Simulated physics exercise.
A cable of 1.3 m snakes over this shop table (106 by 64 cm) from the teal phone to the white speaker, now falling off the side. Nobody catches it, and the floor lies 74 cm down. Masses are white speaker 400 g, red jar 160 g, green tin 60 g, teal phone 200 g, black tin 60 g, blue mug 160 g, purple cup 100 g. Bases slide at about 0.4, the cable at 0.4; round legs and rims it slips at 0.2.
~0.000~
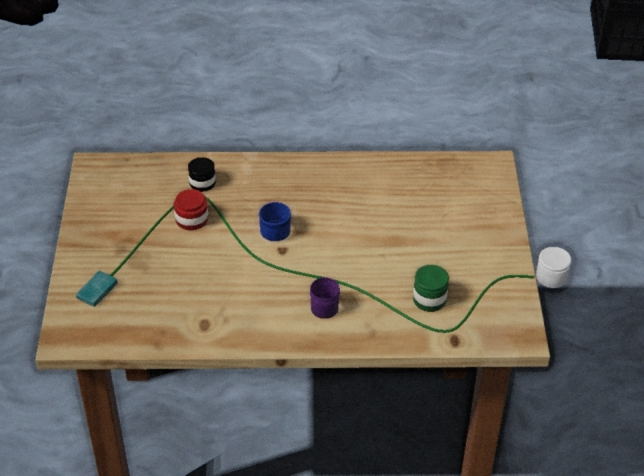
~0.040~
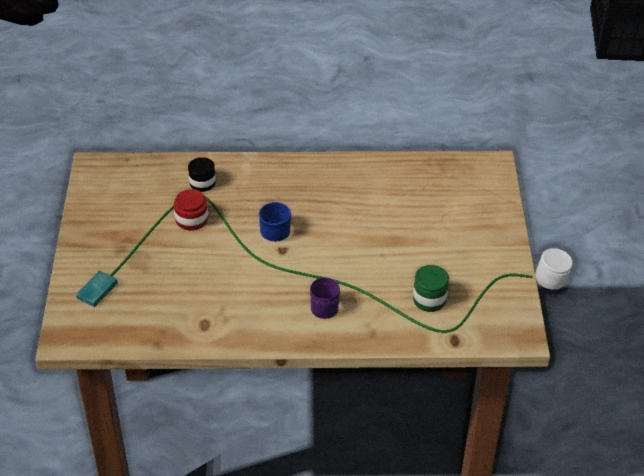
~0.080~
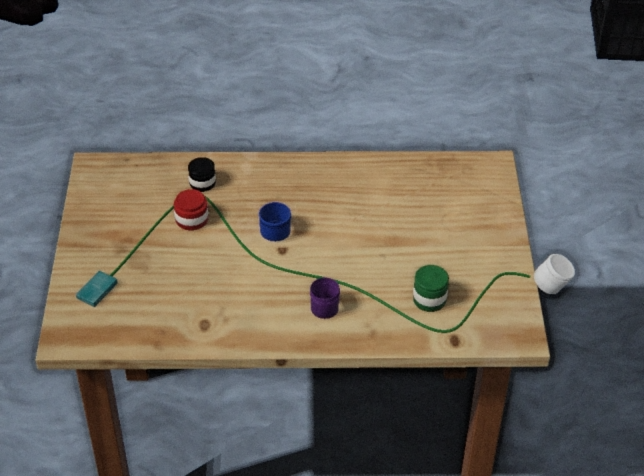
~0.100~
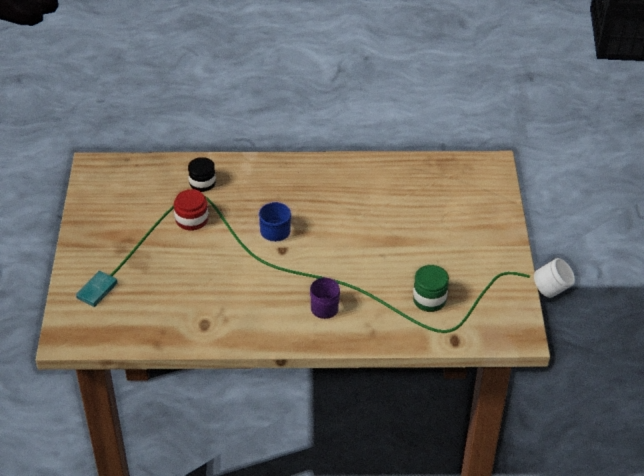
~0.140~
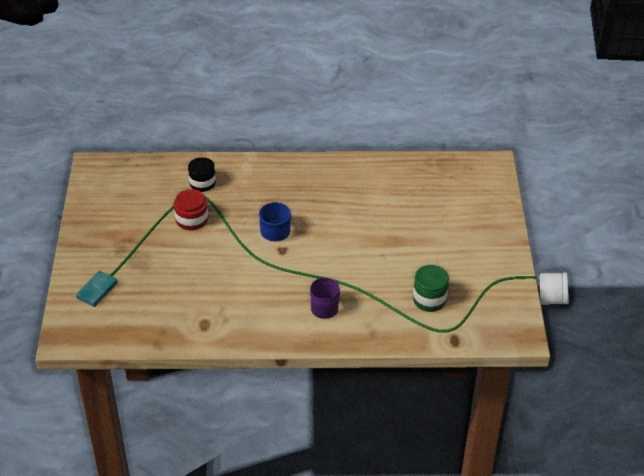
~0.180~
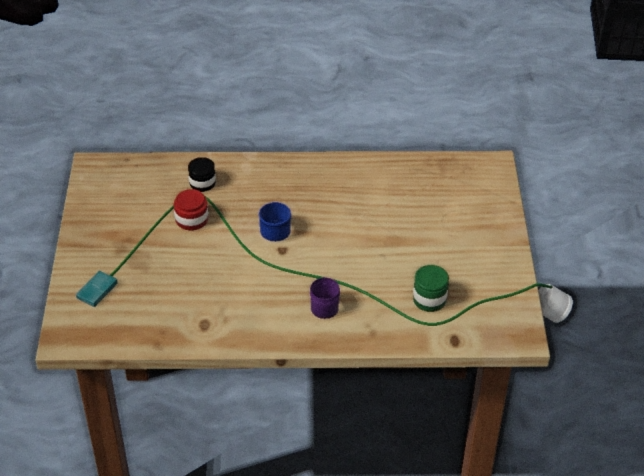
The white speaker at the table's right edge tilted and dropped over the side, drawing the green cable a little straighter near that end, while the jars, cups and teal phone stayed put.
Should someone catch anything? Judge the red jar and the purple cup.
Result: Red jar keeps to the top, purple cup remains up there.
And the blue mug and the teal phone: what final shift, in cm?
About: Blue mug 0 cm, teal phone 40 cm.
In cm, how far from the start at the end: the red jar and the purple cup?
About: Red jar 35 cm, purple cup 0 cm.
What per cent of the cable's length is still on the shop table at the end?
Some 45 per cent of it.
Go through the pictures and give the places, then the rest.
The first picture shows red jar (190, 199); purple cup (325, 288); cable runs through (485, 291) (402, 314) (290, 271) (219, 212) (146, 236).
The second picture shows white speaker (556, 259); cable runs through (485, 291) (290, 271) (147, 236).
The third picture shows white speaker (554, 274); cable runs through (485, 291) (290, 271) (147, 236).
The fourth picture shows white speaker (554, 278); cable runs through (485, 291) (290, 271) (147, 236).
The fifth picture shows white speaker (554, 289); cable runs through (485, 291) (290, 271) (147, 236).
The sixth picture shows red jar (190, 199); purple cup (325, 288); cable runs through (506, 296) (402, 314) (290, 271) (219, 213) (147, 236).
At 0.4 s, the cable's tail end at (130, 270); red jar 16 cm off its start, green tin 23 cm off its start, white speaker over the edge.
At 0.7 s, the cable's tail end at (232, 269); red jar 35 cm off its start, green tin 36 cm off its start, teal phone 26 cm off its start.
At 0.9 s, the cable's tail end at (288, 257); red jar 37 cm off its start at (232, 317), teal phone 38 cm off its start at (268, 255), green tin 36 cm off its start at (471, 167).
At 1.2 s, the cable's tail end at (288, 257); red jar 37 cm off its start, teal phone 38 cm off its start, green tin 36 cm off its start.
At 2.4 s, the cable's tail end at (288, 257); red jar 37 cm off its start at (232, 317), purple cup 0 cm off its start at (325, 288), teal phone 38 cm off its start at (268, 255), green tin 36 cm off its start at (471, 167).
